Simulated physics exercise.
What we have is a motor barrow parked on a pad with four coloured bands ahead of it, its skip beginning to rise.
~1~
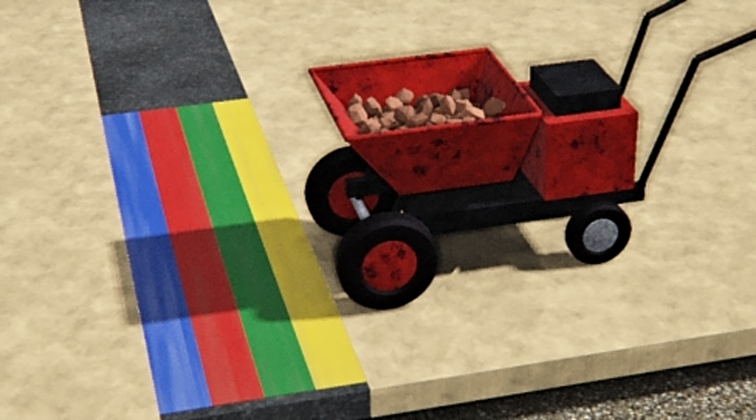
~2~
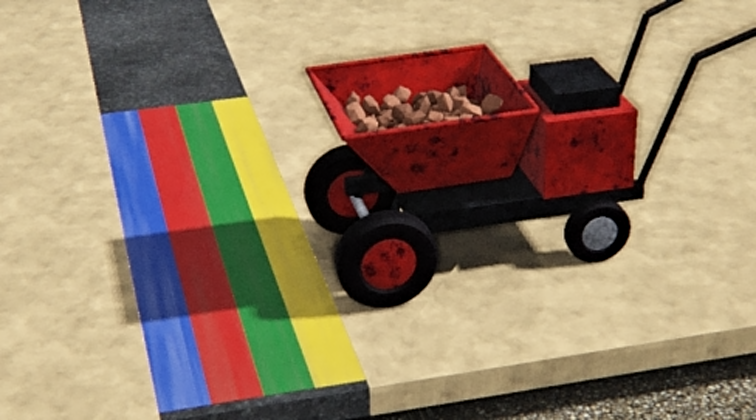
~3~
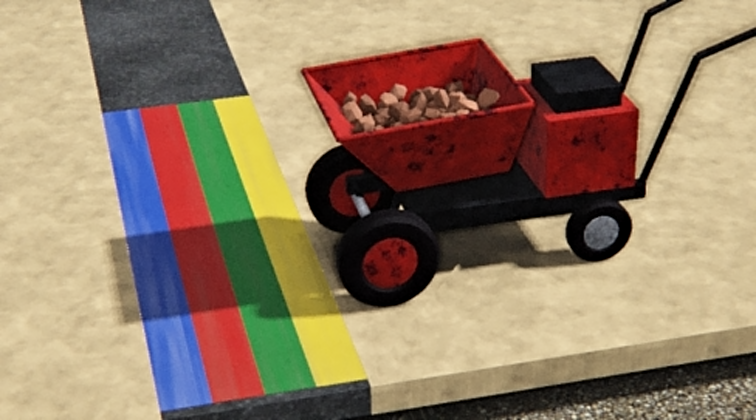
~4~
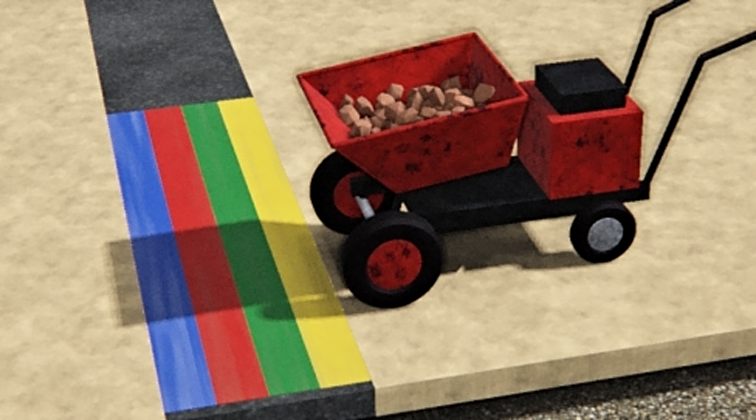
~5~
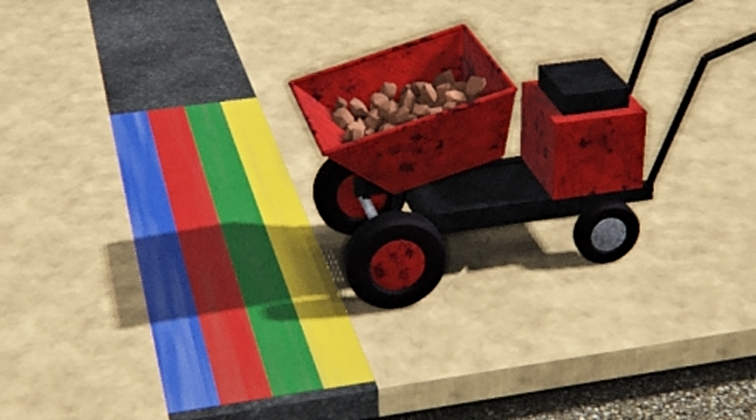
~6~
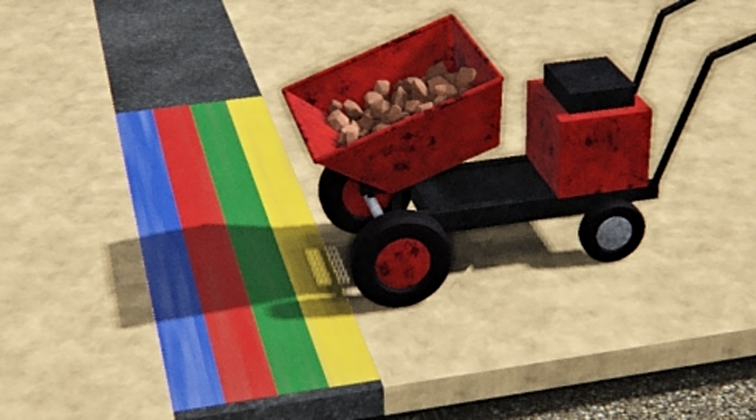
Red skip of a motor barrow tilting gradually forward to the left, carrying rubble, beside blue, red, green and yellow bands.
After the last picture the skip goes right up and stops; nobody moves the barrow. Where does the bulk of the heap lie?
Most lies over the red band.
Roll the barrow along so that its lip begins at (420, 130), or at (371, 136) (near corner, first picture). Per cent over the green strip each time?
About 30 and 30 per cent.
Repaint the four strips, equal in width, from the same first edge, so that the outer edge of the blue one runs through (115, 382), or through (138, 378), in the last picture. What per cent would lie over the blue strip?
First some 10, then 20 per cent.
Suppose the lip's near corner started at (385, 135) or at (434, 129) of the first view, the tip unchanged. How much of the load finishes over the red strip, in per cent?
First some 40, then 10 per cent.
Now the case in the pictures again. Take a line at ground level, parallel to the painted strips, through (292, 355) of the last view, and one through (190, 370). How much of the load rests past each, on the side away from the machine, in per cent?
The first gives 90 %, the second 30 %.
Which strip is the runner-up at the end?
The runner-up: That blue strip.
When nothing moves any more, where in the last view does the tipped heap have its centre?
Close to (203, 285).
Just after the last frame, skip tipped steeply; every one in the skip.
A moment on, skip tipped right over; almost all in the skip; about a tenth over the red strip; just a few over the blue strip; just a few falling.
Further on, skip tipped right over; roughly a quarter in the skip; roughly half over the red strip; roughly a quarter over the blue strip; about a tenth off the paint.
When it is over, skip tipped right over; about a tenth in the skip; not one over the yellow strip; about a tenth over the green strip; roughly half over the red strip; roughly a quarter over the blue strip; about a tenth off the paint.
